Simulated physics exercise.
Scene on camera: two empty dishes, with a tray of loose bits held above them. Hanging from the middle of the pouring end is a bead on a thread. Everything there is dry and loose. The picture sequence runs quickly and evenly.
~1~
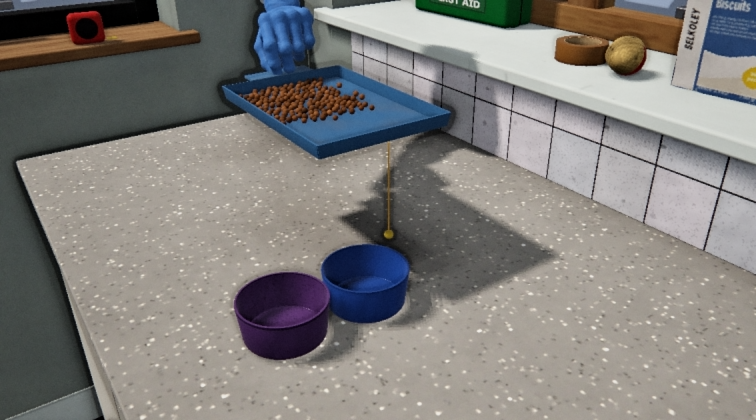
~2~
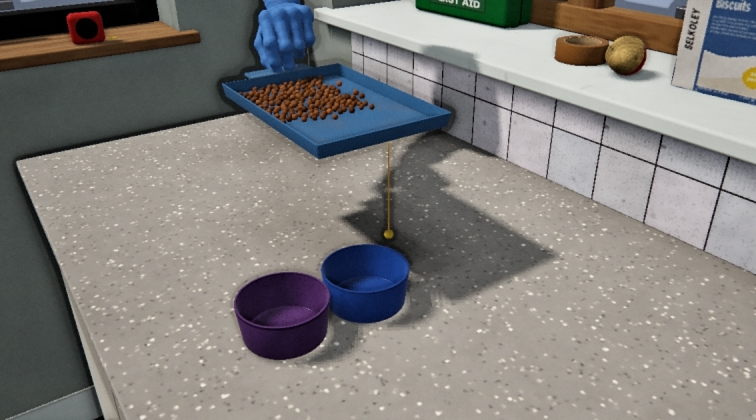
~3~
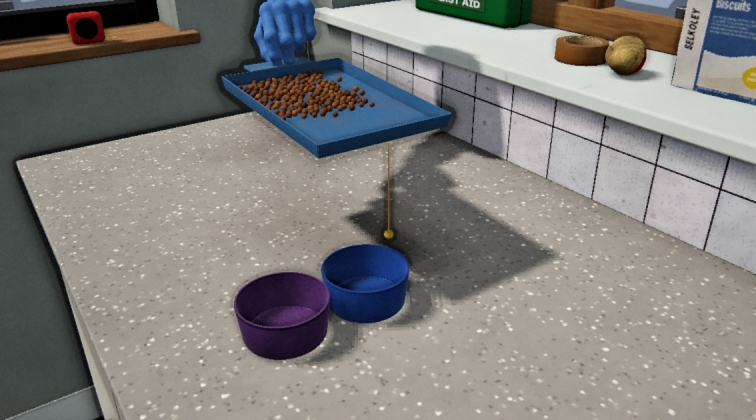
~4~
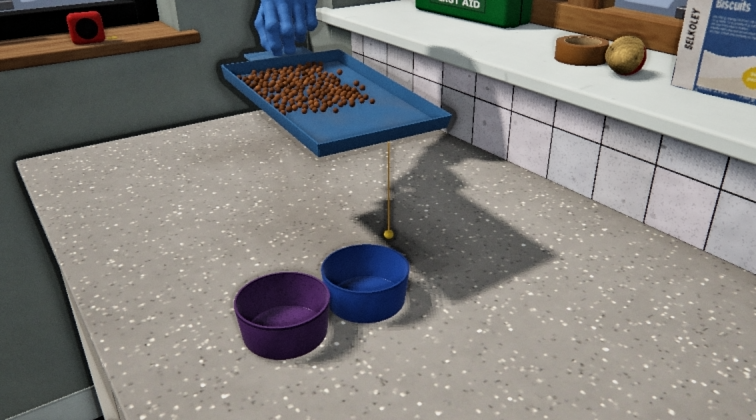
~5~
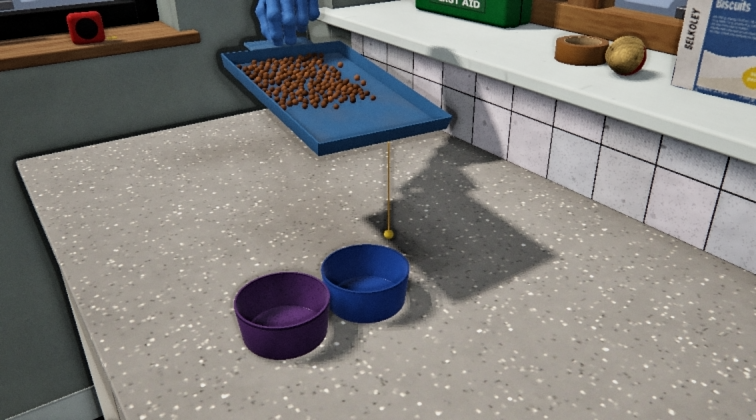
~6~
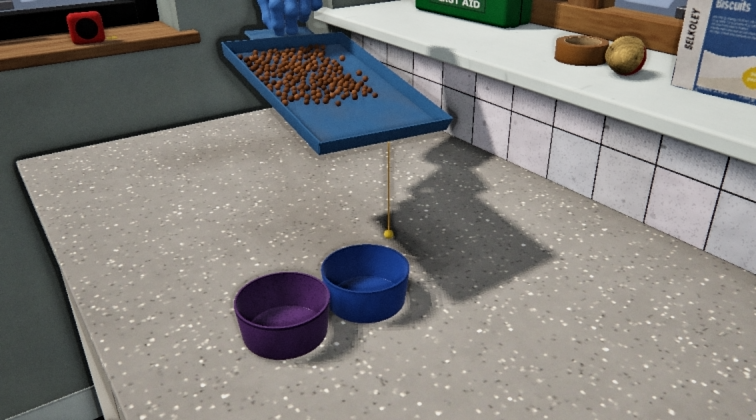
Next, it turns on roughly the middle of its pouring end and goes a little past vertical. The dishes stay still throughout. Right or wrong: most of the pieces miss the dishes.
Right.
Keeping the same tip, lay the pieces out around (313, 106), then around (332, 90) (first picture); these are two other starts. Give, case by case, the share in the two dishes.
That would be 10 per cent, and then 0 per cent.
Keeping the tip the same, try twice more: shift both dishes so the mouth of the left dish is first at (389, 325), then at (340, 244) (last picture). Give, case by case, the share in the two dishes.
Roughly 0 % and 0 %.
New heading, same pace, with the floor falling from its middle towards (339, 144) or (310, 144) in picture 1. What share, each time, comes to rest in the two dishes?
The share is 80 per cent in the first and 70 per cent in the second.
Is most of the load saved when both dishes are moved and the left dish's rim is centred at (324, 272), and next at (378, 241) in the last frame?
Taking the tries in order: A minor share, followed by a minor share.
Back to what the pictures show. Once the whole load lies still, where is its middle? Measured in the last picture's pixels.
I'd mark it at roughly (467, 279).
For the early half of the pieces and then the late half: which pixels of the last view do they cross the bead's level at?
First roughly (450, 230), then roughly (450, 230).
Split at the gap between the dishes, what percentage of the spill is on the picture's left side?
Some 0 %.
Soon, tray tipped steeply; most on the tray; a small part outside both; a small part in the air.
A while on, tray tipped right over; about two thirds on the tray; a stray few in the right dish; about a quarter outside both; a small part in the air.
Towards the end, tray tipped past a quarter turn; a stray few in the right dish; nearly all outside both.
Finally, tray tipped past a quarter turn; none in the left dish; a stray few in the right dish; nearly all outside both.
